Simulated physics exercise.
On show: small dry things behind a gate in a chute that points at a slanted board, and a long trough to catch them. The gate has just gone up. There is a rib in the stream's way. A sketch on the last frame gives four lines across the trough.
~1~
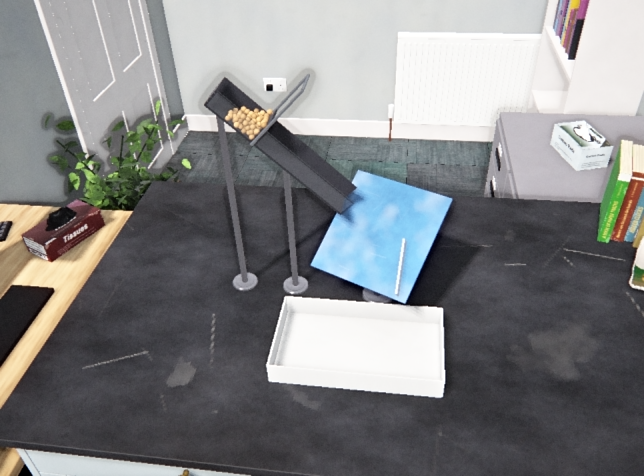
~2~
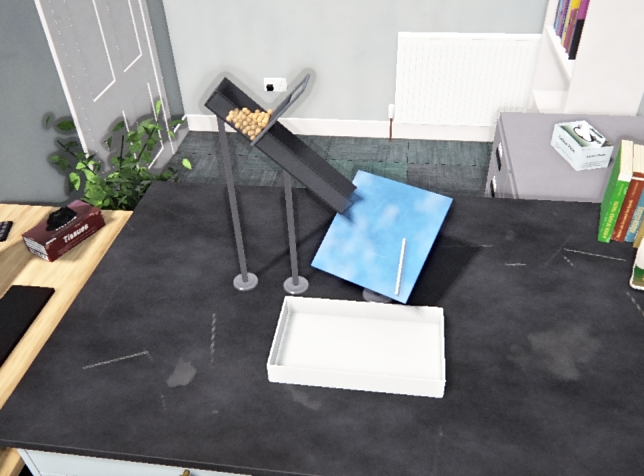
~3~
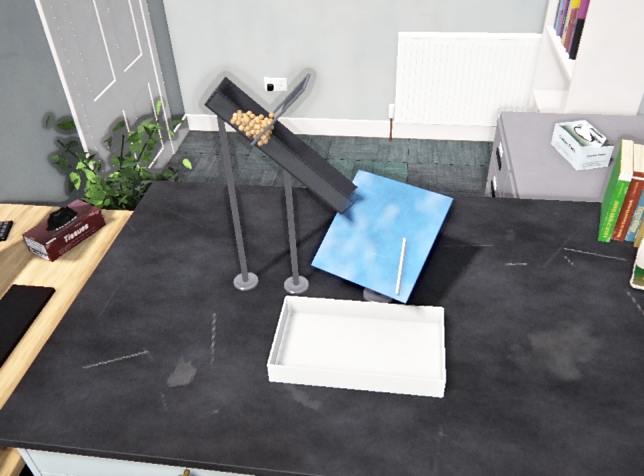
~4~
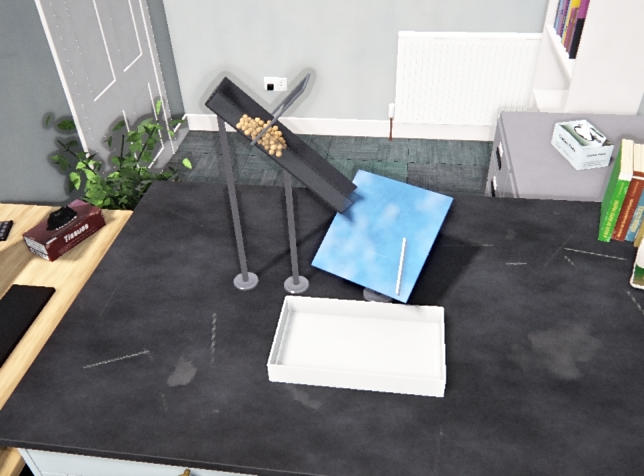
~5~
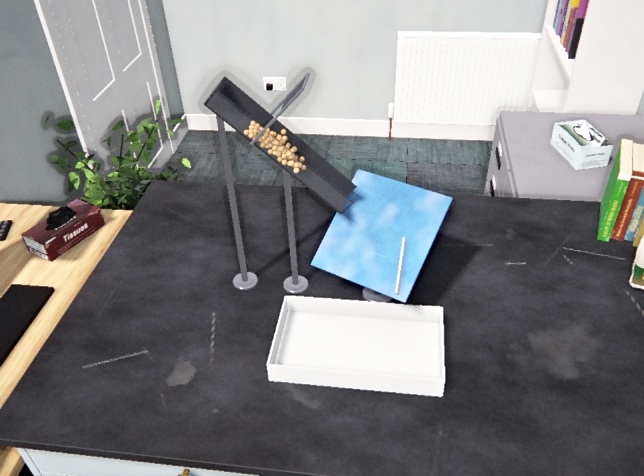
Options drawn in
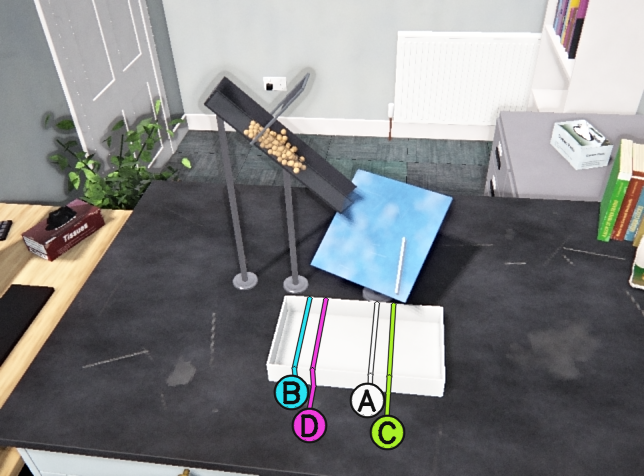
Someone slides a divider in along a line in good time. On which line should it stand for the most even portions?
A.
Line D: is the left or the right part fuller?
More lands on the right.
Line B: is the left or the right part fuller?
More lands on the right.
On the marked copy, line A crosses the front rim at (370, 374); line B crosses the front rim at (294, 367); line C crosses the front rim at (389, 375); line D crosses the front rim at (312, 369).
If A is chosen, of what is caught, close to half on the left of the divider, close to half on the right.
If B is chosen, of what is caught, a small share on the left of the divider, all but a few on the right.
If C is chosen, of what is caught, all but a few on the left of the divider, a small share on the right.
If D is chosen, of what is caught, a small share on the left of the divider, all but a few on the right.
